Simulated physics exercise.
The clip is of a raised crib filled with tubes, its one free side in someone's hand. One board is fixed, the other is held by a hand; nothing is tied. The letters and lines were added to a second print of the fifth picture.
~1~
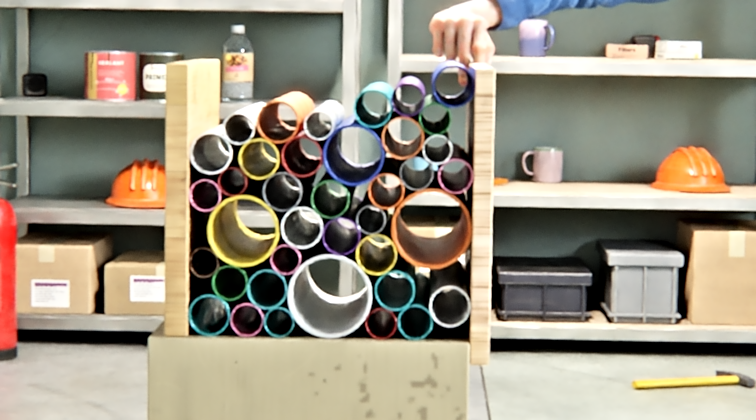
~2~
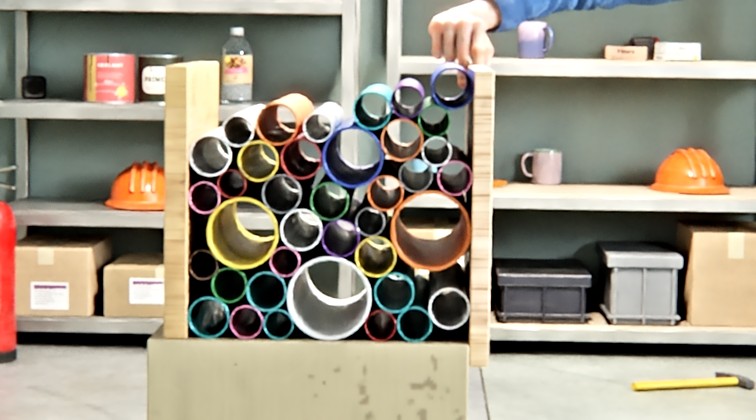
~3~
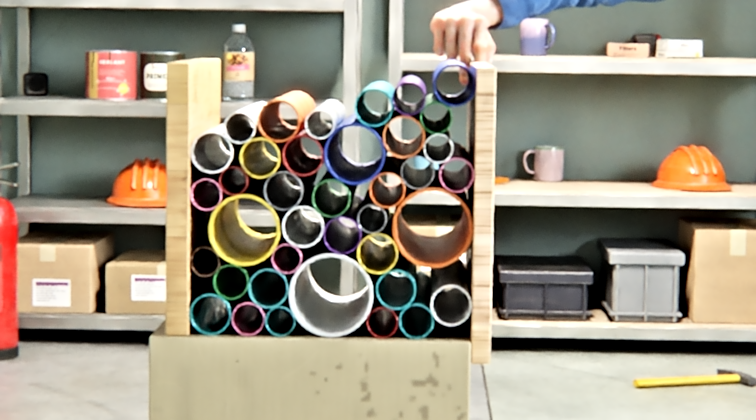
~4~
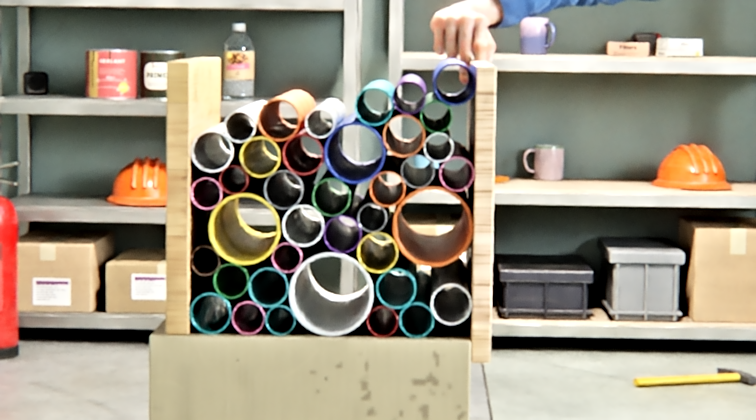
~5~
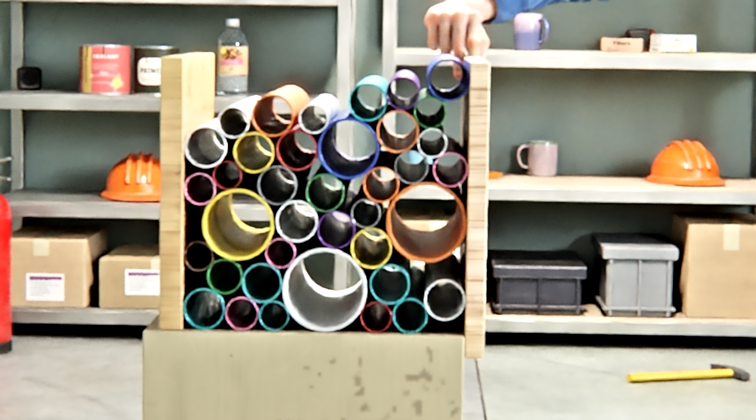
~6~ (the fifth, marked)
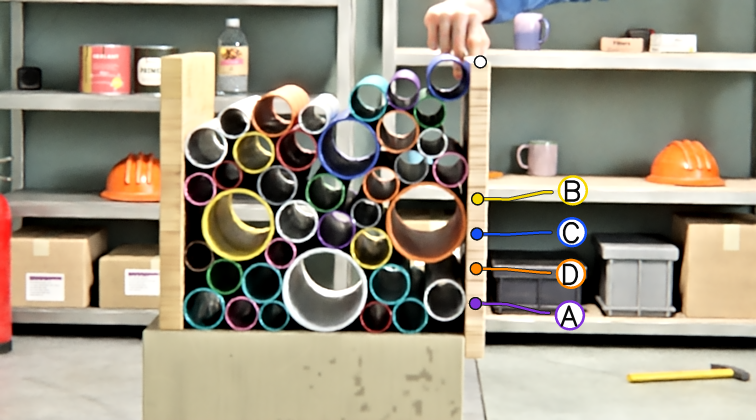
A hand in a blue sleeve grips the top of the right-hand wooden board of a crib in a workshop, seen from the front at about its own height. Colourful tubes, with large yellow, white and orange ones among smaller rings, fill the crib before shelves holding orange helmets, boxes and mugs. The hand, board and tubes stay almost still while the view shifts slightly.
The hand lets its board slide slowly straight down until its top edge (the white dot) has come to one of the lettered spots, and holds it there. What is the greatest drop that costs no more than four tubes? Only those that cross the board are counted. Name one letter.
The last mark within the limit is B.
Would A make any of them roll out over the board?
Yes.
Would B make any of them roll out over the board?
Yes, at B.
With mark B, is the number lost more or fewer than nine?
At B, fewer than nine.
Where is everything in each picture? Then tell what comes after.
A red tube (233, 182); a white tube (211, 153); a white tube (319, 125), in the first picture.
A white tube (318, 127); side board (477, 203), in the second picture.
A turquoise tube (211, 314); a turquoise tube (417, 321), in the third picture.
A pink tube (287, 257), in the fourth picture.
A pink tube (451, 170); a red tube (228, 175); a white tube (206, 147), in the fifth picture.
On the marked copy, A at (476, 304); B at (478, 199); C at (477, 234); D at (476, 268); the white dot at (480, 62).
With B. Early on, top of the board (469, 125).
Further on, top of the board (467, 196).
At the end, top of the board (467, 198), three out over the board.
As for the rest, A more than four out over the board; C five out over the board; D five out over the board.
